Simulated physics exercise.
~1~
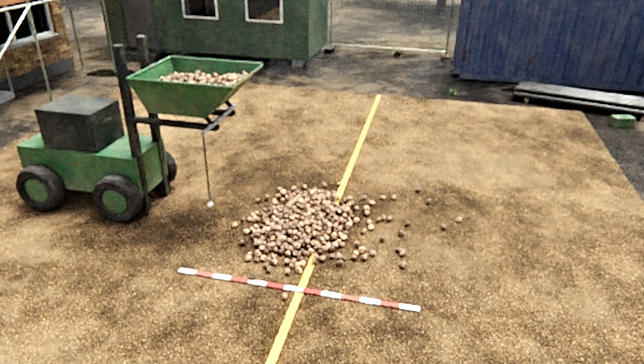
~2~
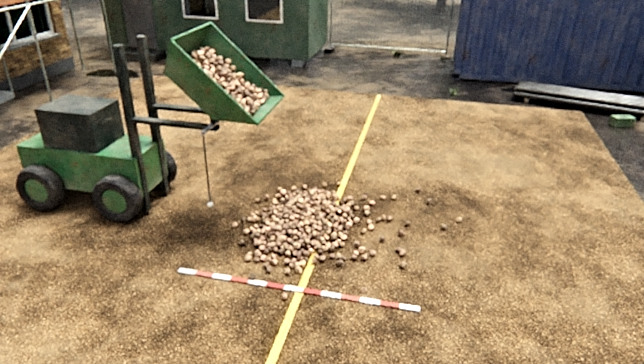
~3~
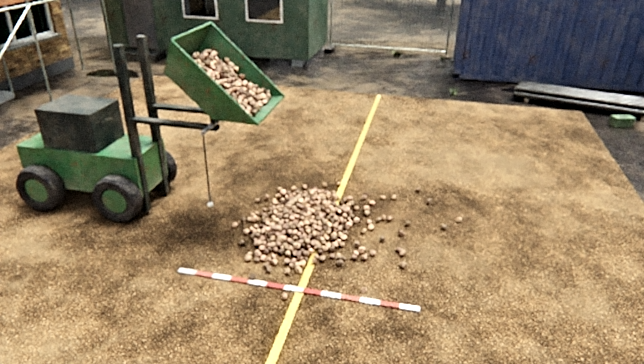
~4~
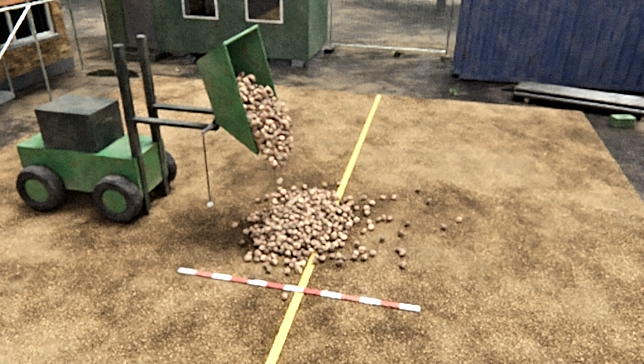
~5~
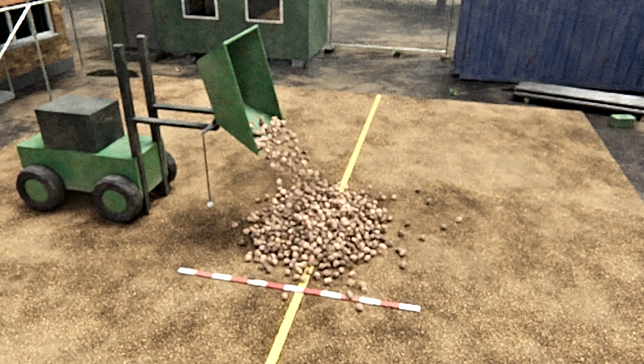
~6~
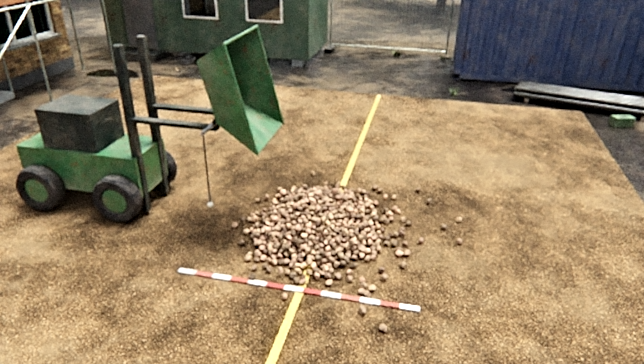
Green forklift tilting its skip in stages and pouring brown stones onto a loose pile, which spreads farther over a yellow line.
